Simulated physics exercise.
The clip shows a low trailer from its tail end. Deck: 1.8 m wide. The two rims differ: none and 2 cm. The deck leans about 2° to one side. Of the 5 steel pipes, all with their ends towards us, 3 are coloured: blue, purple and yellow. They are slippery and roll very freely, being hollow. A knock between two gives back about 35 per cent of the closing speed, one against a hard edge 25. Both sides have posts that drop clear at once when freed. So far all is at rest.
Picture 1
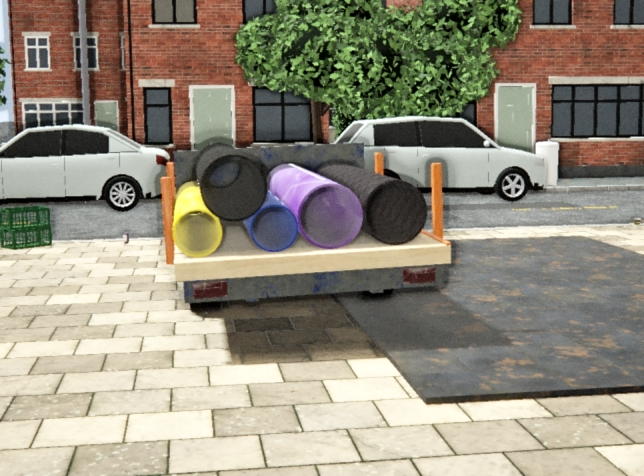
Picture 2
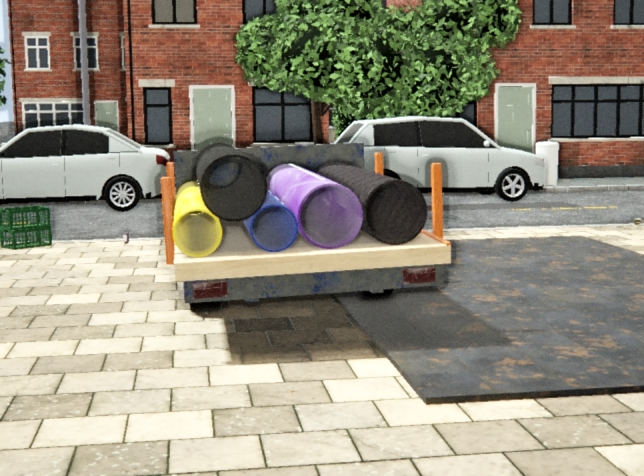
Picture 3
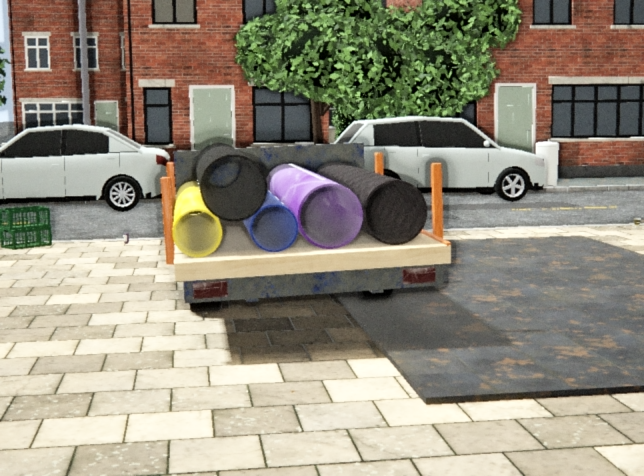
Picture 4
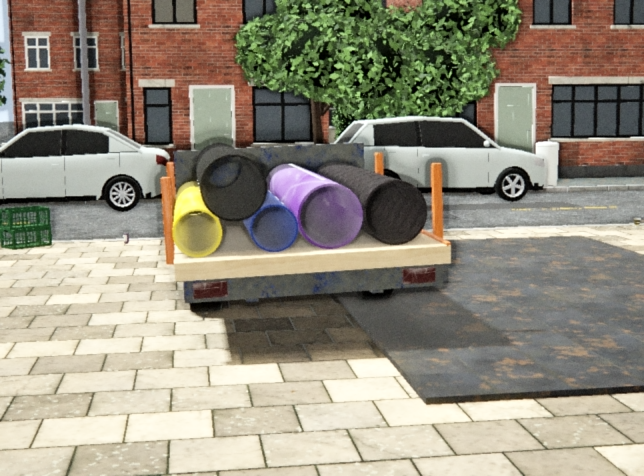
On a paved street before brick houses and parked white cars, yellow, blue, purple and black pipes lying motionless on a low trailer.
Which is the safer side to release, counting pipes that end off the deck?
The right side.
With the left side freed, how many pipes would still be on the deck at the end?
The count is 0.
Side on the left freed, after 2.8 s, blue is on the deck, 45 cm from the left edge, rolling left; purple is on the deck, 80 cm from the left edge, rolling left; yellow is on the ground to the left; 2 of 5 are off.
Side on the left freed, at the end, blue is down on the left; purple is on the ground to the left; yellow is down on the left; 5 of 5 are off.
Side on the right freed, after 0.6 s, blue is on the deck, 65 cm from the left edge; purple is on the deck, 80 cm from the right edge; yellow is on the deck, 15 cm from the left edge; 0 of 5 are off.
Side on the right freed, at the end, blue is on the deck, 65 cm from the left edge; purple is on the deck, 80 cm from the right edge; yellow is on the deck, 15 cm from the left edge; 0 of 5 are off.
